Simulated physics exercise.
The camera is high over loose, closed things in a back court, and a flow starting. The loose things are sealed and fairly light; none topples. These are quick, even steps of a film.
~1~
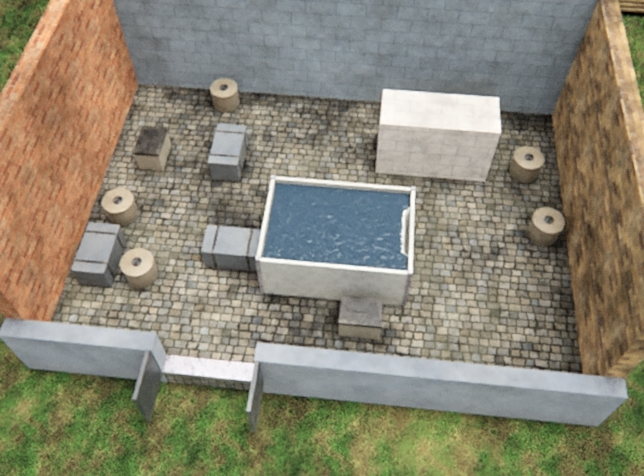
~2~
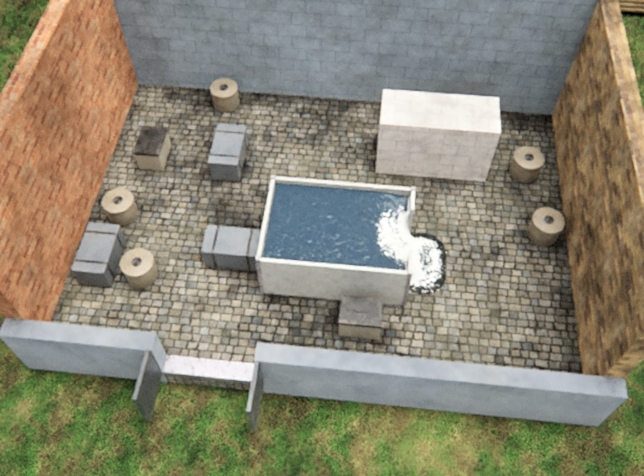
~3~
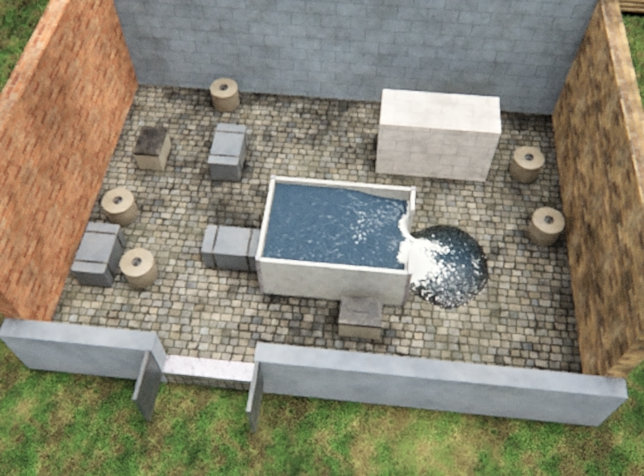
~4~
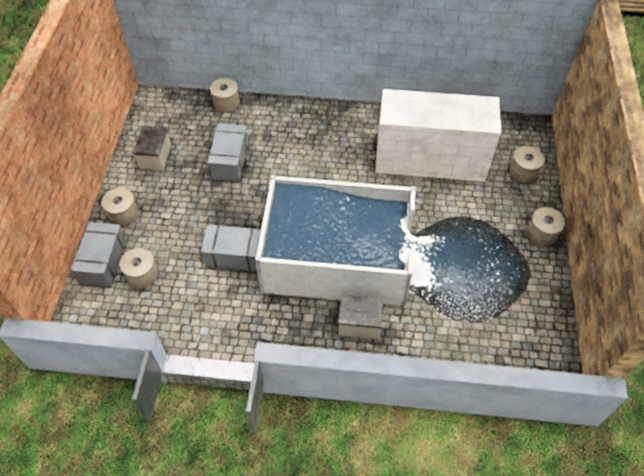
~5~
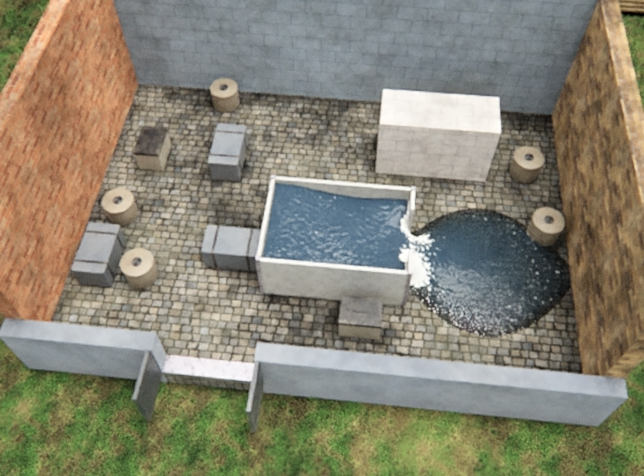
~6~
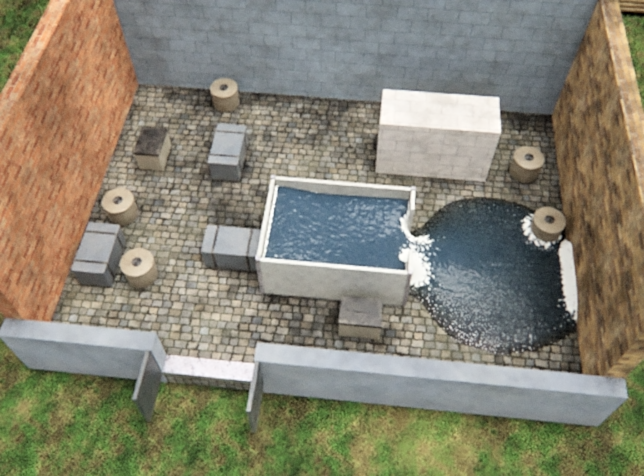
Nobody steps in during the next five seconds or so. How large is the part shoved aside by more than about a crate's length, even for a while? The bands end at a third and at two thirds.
It is under a third.
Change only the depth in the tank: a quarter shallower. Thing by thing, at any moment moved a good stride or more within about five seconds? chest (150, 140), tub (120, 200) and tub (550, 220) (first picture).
In turn: Under that, less than that, pushed that far.
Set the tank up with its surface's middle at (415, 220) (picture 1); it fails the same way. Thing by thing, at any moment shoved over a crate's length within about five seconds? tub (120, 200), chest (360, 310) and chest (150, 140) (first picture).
In turn: Under that, moved that far, never so far.
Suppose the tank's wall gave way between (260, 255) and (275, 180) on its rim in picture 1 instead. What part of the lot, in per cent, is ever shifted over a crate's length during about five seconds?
Close to 80 %.
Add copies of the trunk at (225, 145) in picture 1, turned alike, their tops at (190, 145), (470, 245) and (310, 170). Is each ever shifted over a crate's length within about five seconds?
In turn: Not that far, shifted that much, no.
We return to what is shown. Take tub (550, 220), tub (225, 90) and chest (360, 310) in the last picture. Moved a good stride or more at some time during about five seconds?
One after the other: Shifted that much, under that, moved that far.
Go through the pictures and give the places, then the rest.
The first picture shows a tub at (549, 220), on the bottom; a tub at (137, 262), on the bottom; 0 of 10 have shifted.
The second picture shows a tub at (549, 220) rests on the ground; a tub at (137, 262), on the bottom; 0 of 10 have shifted.
The third picture shows a tub at (549, 220) rests on the ground; a tub at (137, 262), on the bottom; 0 of 10 have shifted.
The fourth picture shows a tub at (549, 220) rests on the ground; a tub at (137, 262) rests on the ground; 0 of 10 have shifted.
The fifth picture shows a tub at (549, 220), on the bottom; a tub at (137, 262) rests on the ground; 0 of 10 have shifted.
The sixth picture shows a tub at (550, 220), on the bottom; a tub at (137, 262) rests on the ground; 0 of 10 have shifted.
A moment on, 0 of 10 are well off their spots; 1 afloat.
Next, 2 of 10 are well off their spots; 1 afloat.
Later, 3 of 10 are well off their spots; 1 afloat.
In the end, 3 of 10 are well off their spots, and 3 have been at some point; 0 afloat.
